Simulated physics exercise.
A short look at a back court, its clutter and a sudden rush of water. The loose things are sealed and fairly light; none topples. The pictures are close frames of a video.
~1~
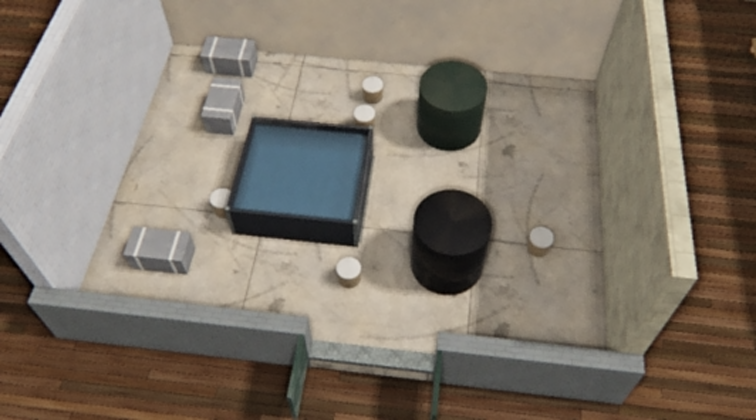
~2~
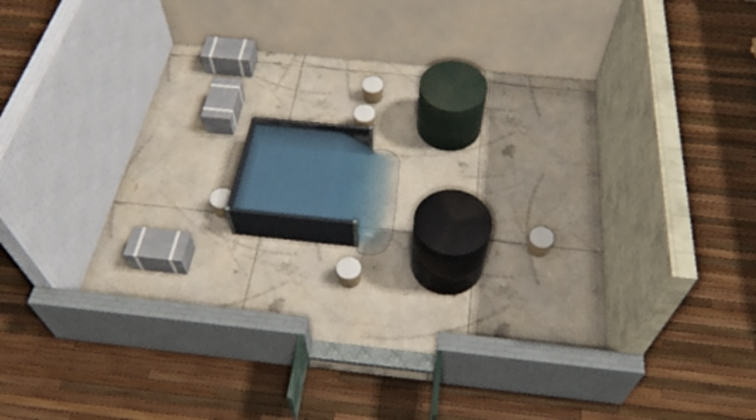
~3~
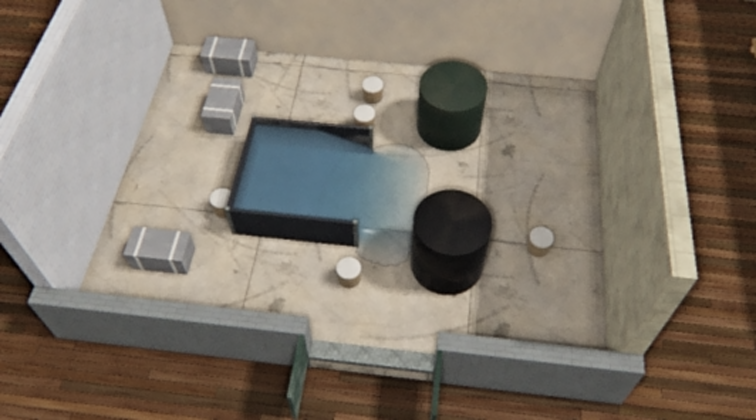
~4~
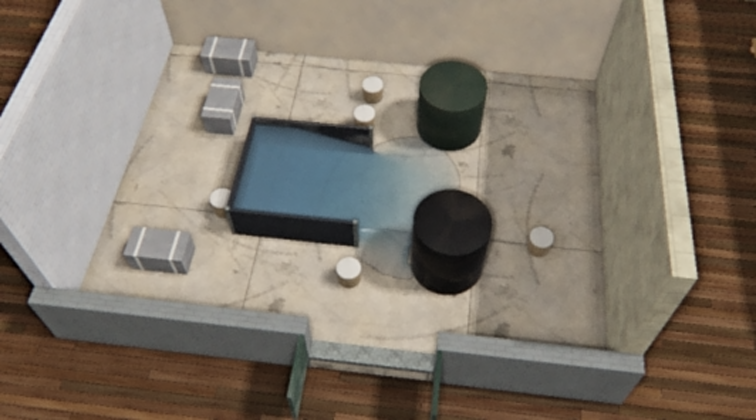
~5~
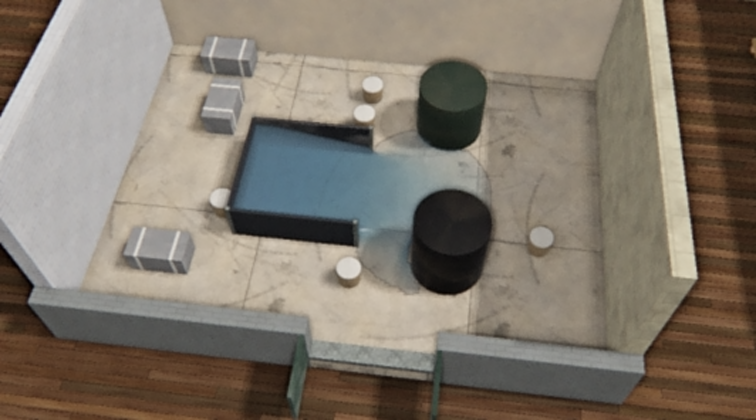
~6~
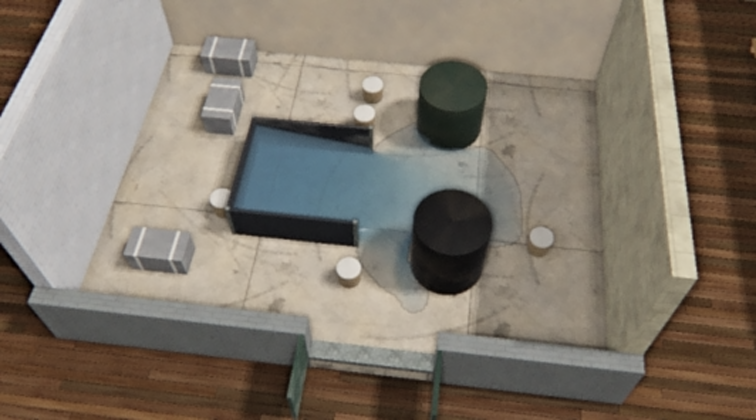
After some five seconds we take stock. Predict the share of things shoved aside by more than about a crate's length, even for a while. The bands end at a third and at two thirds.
That comes to not even a third.
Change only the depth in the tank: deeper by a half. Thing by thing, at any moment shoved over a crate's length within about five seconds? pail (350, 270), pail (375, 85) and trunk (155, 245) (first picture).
In turn: Less than that, that far or more, never so far.
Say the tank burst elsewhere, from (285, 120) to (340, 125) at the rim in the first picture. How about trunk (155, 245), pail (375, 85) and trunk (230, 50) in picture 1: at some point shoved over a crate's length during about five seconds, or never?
One after the other: Not that far, that far or more, yes.
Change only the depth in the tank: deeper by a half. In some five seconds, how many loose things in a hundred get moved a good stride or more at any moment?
I make it 20 per cent.
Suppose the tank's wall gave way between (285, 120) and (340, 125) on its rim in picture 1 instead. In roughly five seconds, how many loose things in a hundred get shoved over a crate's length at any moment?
Some 20 per cent.
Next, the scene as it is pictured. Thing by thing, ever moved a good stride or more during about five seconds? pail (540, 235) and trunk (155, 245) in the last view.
As listed: Swept aside, not that far.
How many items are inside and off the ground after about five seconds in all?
It comes to 0.
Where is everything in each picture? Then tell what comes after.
In the first picture, a trunk at (228, 48), on the bottom; a pail at (221, 198), on the bottom; 0 of 8 have shifted.
In the second picture, a trunk at (228, 48), on the bottom; a pail at (221, 198) rests on the ground; 0 of 8 have shifted.
In the third picture, a trunk at (228, 48) rests on the ground; a pail at (221, 198) rests on the ground; 0 of 8 have shifted.
In the fourth picture, a trunk at (228, 48), on the bottom; a pail at (221, 198) rests on the ground; 0 of 8 have shifted.
In the fifth picture, a trunk at (228, 48), on the bottom; a pail at (221, 198) rests on the ground; 0 of 8 have shifted.
In the sixth picture, a trunk at (228, 48) rests on the ground; a pail at (221, 198) rests on the ground; 0 of 8 have shifted.
A moment on, 0 of 8 are well off their spots; 0 afloat.
Next, 0 of 8 are well off their spots; 0 afloat.
Later, 1 of 8 are well off their spots; 0 afloat.
In the end, 1 of 8 are well off their spots, and 1 have been at some point; 0 afloat.
